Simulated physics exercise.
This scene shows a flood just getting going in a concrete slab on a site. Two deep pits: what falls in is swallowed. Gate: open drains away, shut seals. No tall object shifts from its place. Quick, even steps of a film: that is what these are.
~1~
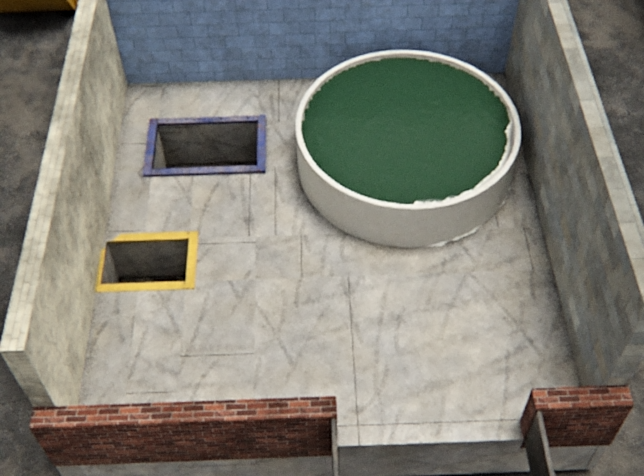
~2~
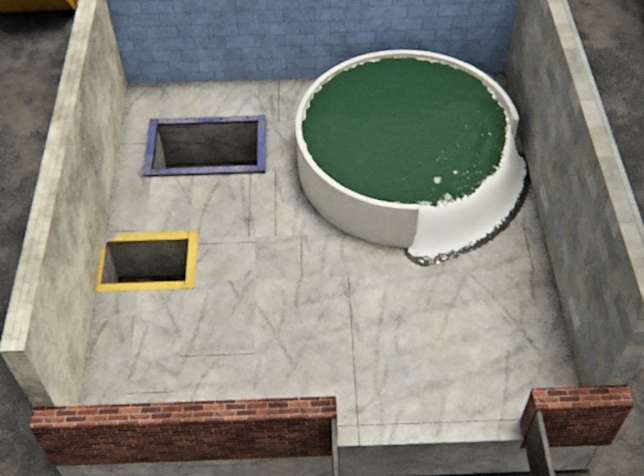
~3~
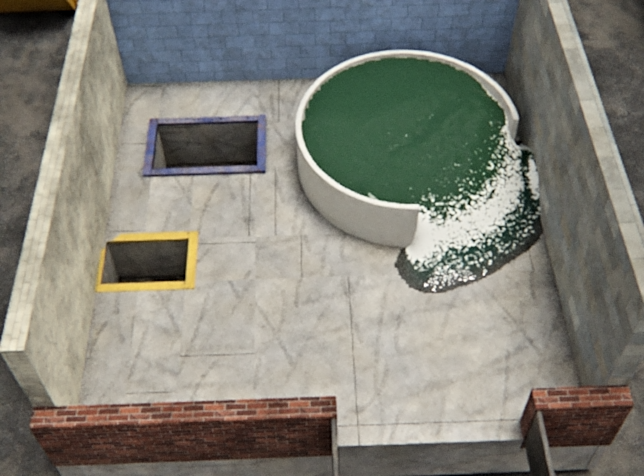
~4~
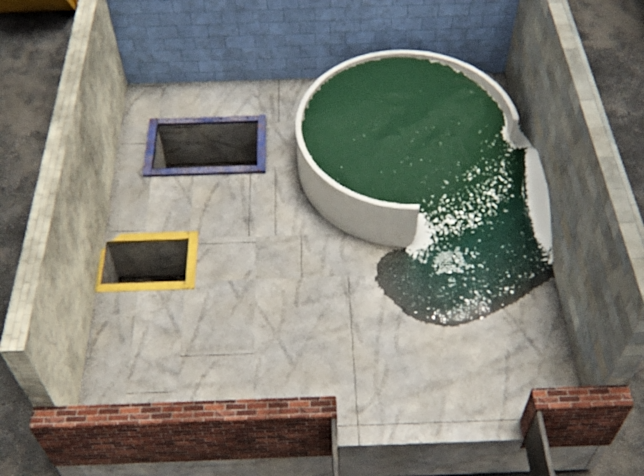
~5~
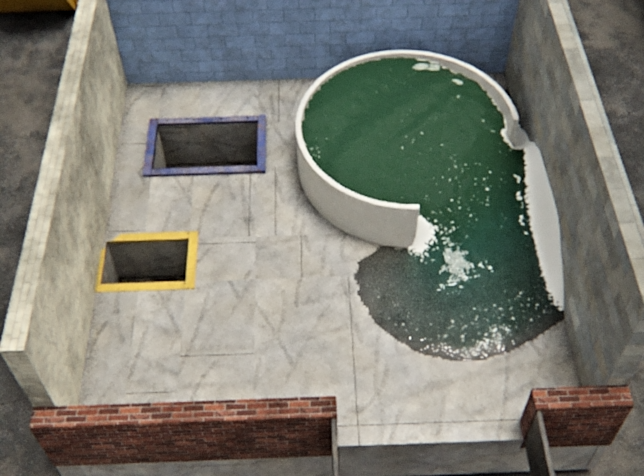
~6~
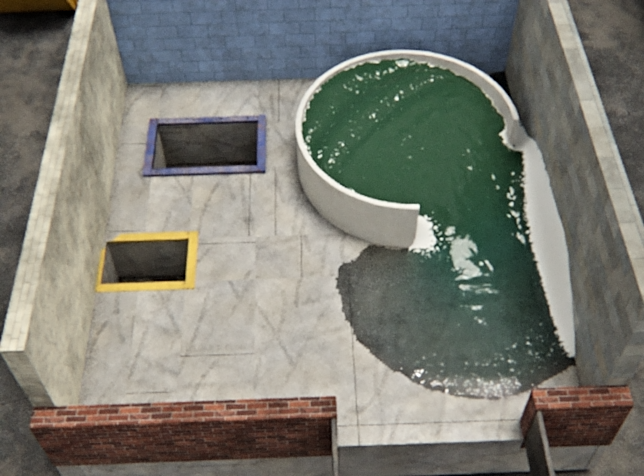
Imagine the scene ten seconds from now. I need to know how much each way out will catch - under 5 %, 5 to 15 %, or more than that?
The gate is a major outlet here - beyond fifteen per cent, the yellow pit is a middling outlet here - five to fifteen per cent, the blue pit is a minor outlet here - below five per cent.
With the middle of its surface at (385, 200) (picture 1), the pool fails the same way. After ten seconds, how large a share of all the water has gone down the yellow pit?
I'd put the yellow pit near 6 per cent of the whole.
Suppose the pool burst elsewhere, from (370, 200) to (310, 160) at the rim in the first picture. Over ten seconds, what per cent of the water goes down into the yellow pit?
The yellow pit gets 35 per cent.
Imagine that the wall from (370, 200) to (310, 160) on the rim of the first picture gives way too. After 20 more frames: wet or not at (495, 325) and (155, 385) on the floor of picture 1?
Waterless, submerged.
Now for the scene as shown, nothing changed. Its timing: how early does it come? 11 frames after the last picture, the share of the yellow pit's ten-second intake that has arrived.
Near 0 per cent, give or take.
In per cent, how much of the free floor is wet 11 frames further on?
It comes to roughly 30 in a hundred.
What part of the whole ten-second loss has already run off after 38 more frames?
Around 65 % of the total, roughly.
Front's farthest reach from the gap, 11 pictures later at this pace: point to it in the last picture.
Somewhere around (264, 428).
A moment on, water covers 30 % of the floor; the gate 1 %, the yellow pit 0 %, the blue pit 0 %.
Next, water covers 30 % of the floor; the gate 7 %, the yellow pit 0 %, the blue pit 0 %.
Then, water covers 60 % of the floor; the gate 20 %, the yellow pit 0 %, the blue pit 0 %.
Later, water covers 80 % of the floor; the gate 34 %, the yellow pit 4 %, the blue pit 0 %.
In the end, water covers 95 % of the floor; the gate 44 %, the yellow pit 13 %, the blue pit 1 %.
